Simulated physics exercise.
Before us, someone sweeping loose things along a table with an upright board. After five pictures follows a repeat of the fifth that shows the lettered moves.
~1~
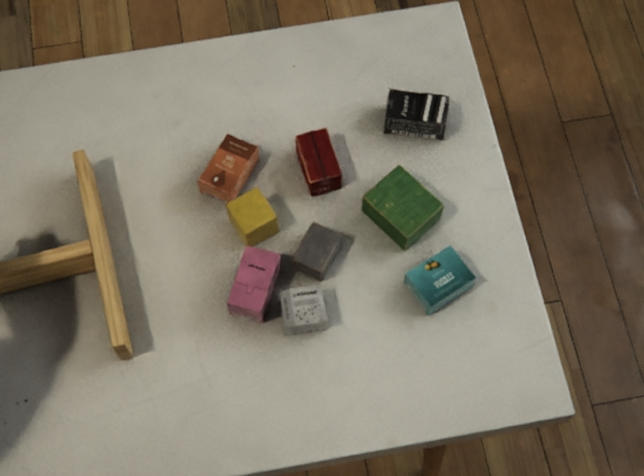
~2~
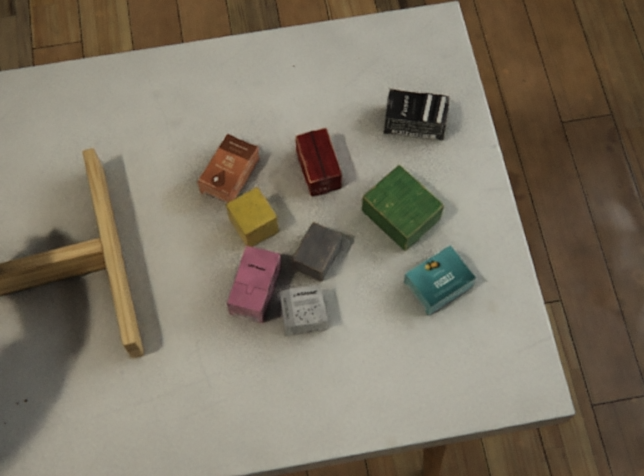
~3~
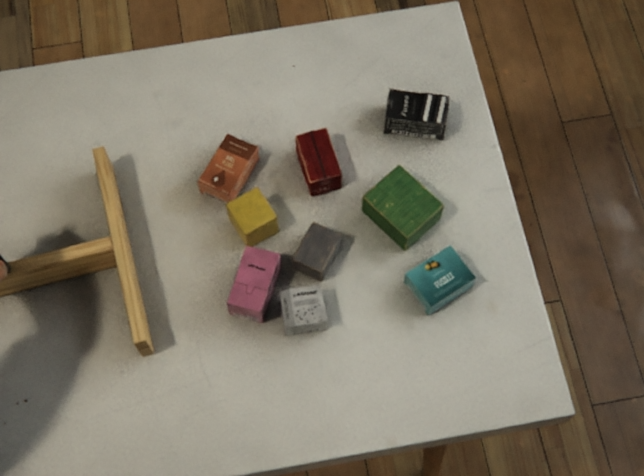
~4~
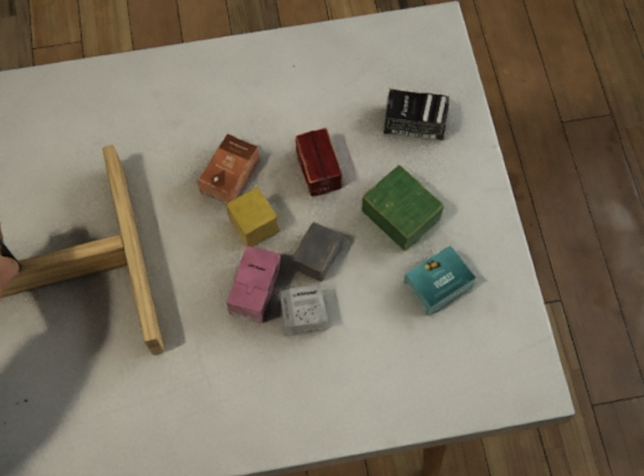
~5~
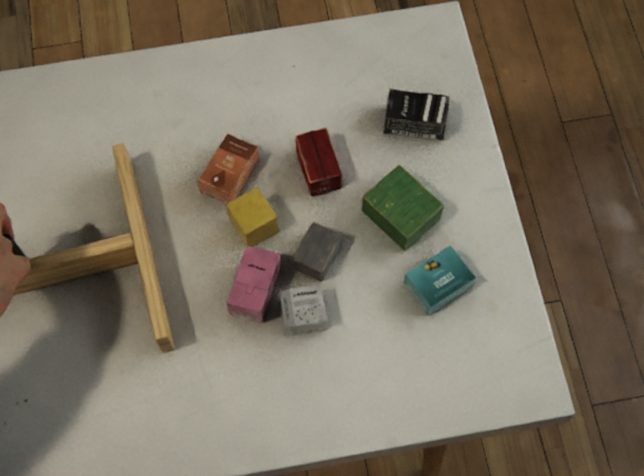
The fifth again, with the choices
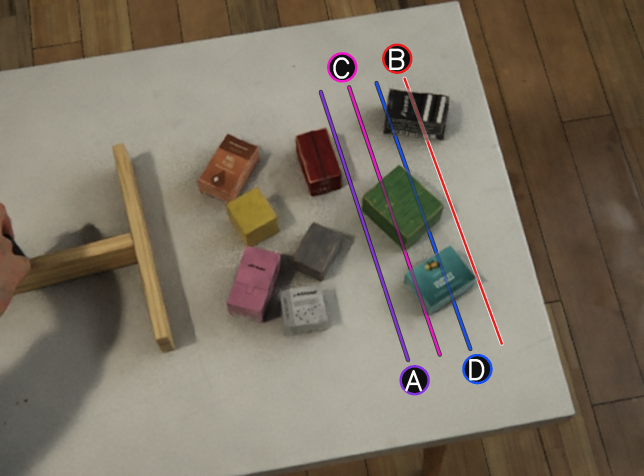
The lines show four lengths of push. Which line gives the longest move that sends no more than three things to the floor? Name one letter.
B is the last line within the limit.
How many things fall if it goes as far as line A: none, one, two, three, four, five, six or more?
In all, none.
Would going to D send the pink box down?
No.
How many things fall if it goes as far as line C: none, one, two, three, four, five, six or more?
By then, none.
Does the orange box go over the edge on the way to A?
No.
On the marked copy, A at (362, 218); B at (450, 203); C at (392, 213); D at (421, 208).
With B. Early on, board (252, 218); white packet (333, 314); orange box (259, 158).
Further on, board (363, 200); black box (441, 107); green block (463, 192).
At the end, board (449, 185); green block over the edge; black box over the edge; two fallen.
As for the rest, A is within the limit but short; C is within the limit but short; D is within the limit but short.
